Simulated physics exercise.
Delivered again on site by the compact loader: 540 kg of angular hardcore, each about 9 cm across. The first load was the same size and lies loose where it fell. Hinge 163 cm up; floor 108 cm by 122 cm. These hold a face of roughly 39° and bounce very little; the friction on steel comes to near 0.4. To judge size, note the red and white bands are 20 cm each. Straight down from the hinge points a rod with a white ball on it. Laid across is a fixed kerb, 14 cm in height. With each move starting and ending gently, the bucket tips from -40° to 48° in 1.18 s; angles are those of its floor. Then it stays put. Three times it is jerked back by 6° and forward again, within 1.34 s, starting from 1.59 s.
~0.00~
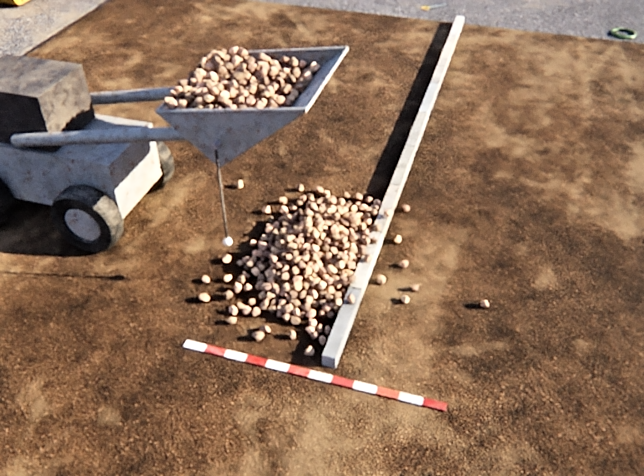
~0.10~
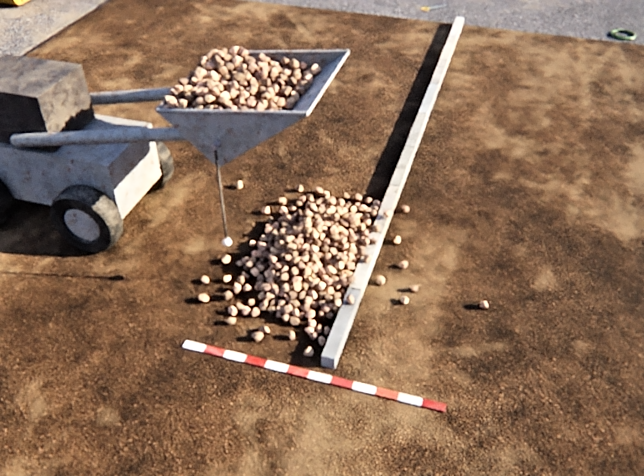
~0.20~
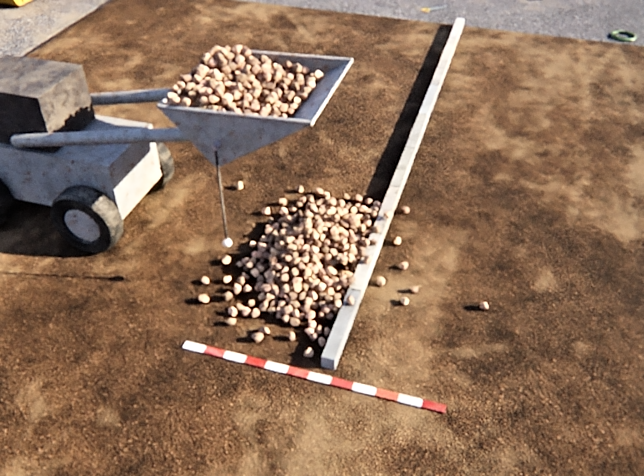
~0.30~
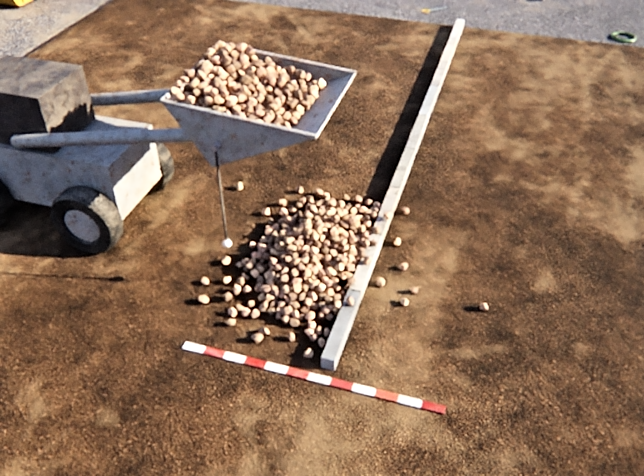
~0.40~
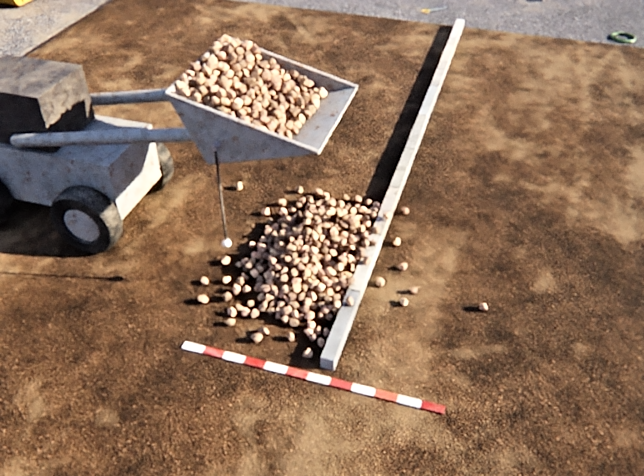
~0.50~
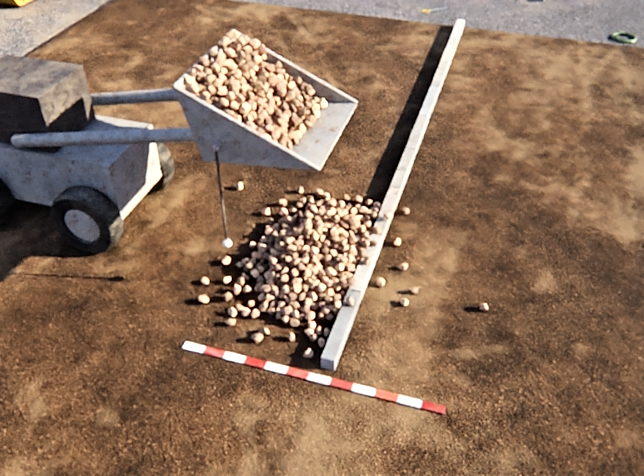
In the video, a compact loader holds a bucket heaped with rounded stones above a loose pile beside a long kerb, and the bucket gradually tilts forward, its front lip lowering to the right while the pile below stays still.
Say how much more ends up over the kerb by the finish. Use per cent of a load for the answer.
Some 35 per cent is added.
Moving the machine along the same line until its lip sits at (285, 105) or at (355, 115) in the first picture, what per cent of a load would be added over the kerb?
Around 15 percent, then around 75 percent.
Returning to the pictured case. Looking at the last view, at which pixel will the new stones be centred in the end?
Near (350, 254).
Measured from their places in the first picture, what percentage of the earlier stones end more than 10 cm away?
The answer is about 5 per cent.
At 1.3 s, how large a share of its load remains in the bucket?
About 50 per cent.
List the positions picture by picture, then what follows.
In the first picture, the bucket is at -40°, its lip at (307, 110); the top of the load is at (260, 68). The earlier load is highest near (304, 237), 30 cm above ground level, 99 % on this side of the kerb, 1 % over the kerb.
In the second picture, the bucket is at -38°, its lip at (308, 114); the top of the load is at (258, 70); the stones move at 0.2 m/s on average.
The third picture shows lip at (312, 123), floor tilted -33°, highest stones at (232, 65); the stones move at 0.3 m/s on average.
The fourth picture shows lip at (317, 137), floor tilted -26°, highest stones at (219, 54); the stones move at 0.4 m/s on average.
The fifth picture shows lip at (319, 153), floor tilted -17°, highest stones at (220, 49); the stones move at 0.5 m/s on average.
The sixth picture shows lip at (319, 170), floor tilted -6°, highest stones at (228, 45); the stones move at 0.6 m/s on average.
After 0.9 s the floor is at 34°; in per cent of one load, 100 in the bucket, 99 on this side of the kerb, 1 over the kerb; the foremost stones are at (409, 262).
After 1.3 s the floor is at 48°; in per cent of one load, 52 in the bucket, 147 on this side of the kerb, 1 over the kerb; the foremost stones are at (409, 262).
After 3.4 s the floor is at 48°; in per cent of one load, 0 in the bucket, 164 on this side of the kerb, 36 over the kerb; the foremost stones are at (509, 289).
After 6.2 s the floor is at 48°; in per cent of one load, 0 in the bucket, 164 on this side of the kerb, 36 over the kerb; the foremost stones are at (509, 289). Net gain over the kerb, 35.
